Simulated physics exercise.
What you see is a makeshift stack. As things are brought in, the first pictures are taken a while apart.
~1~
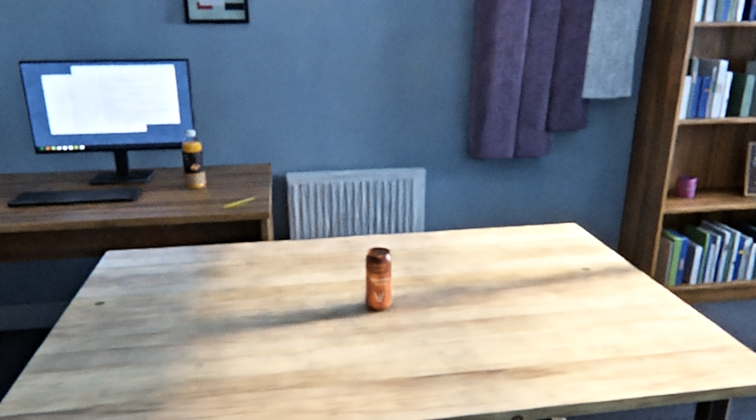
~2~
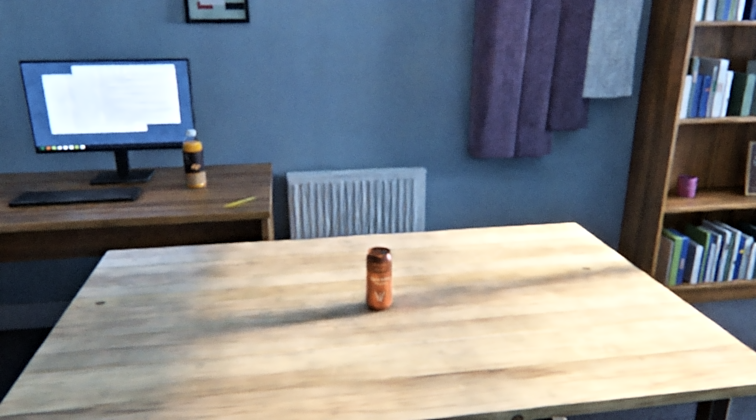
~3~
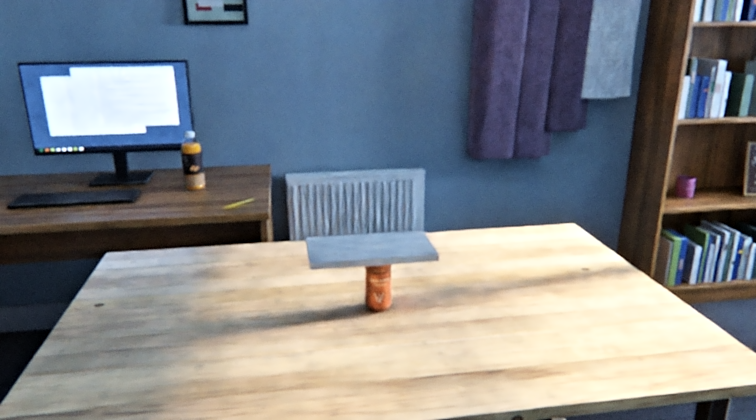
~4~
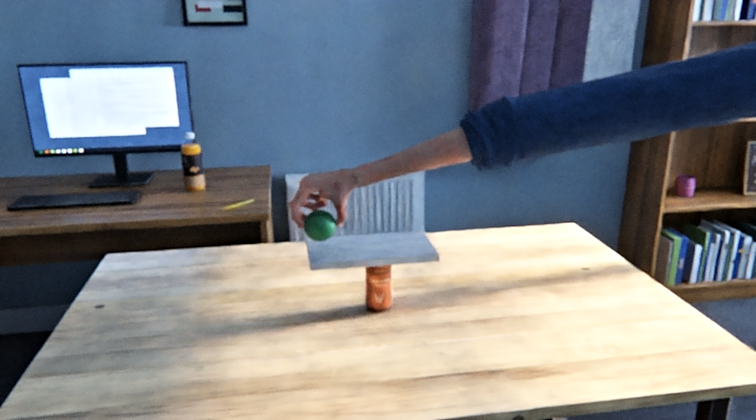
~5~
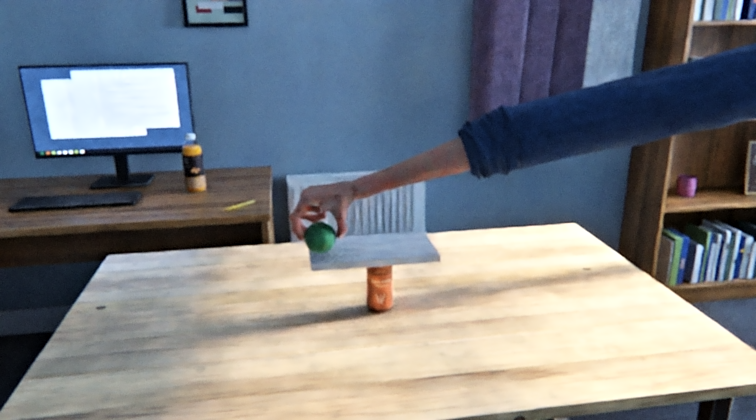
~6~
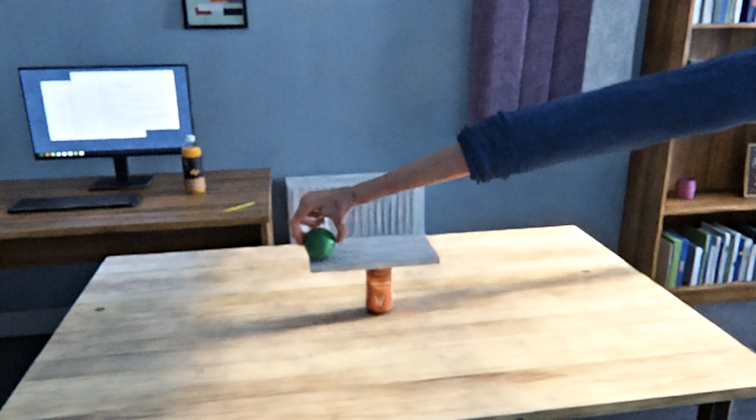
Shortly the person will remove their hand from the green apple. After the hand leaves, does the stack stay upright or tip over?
Down it goes.
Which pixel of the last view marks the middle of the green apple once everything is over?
Near (325, 306).
Then, 0.40 s on from there, green apple now fallen; white board turned 71° from how it was put.
Then, 1.10 s on from there, white board now fallen.
In the end, fallen, white board and green apple; left askew, orange can. At the end, from the last picture's camera, green apple near (325, 306). The stack comes apart.
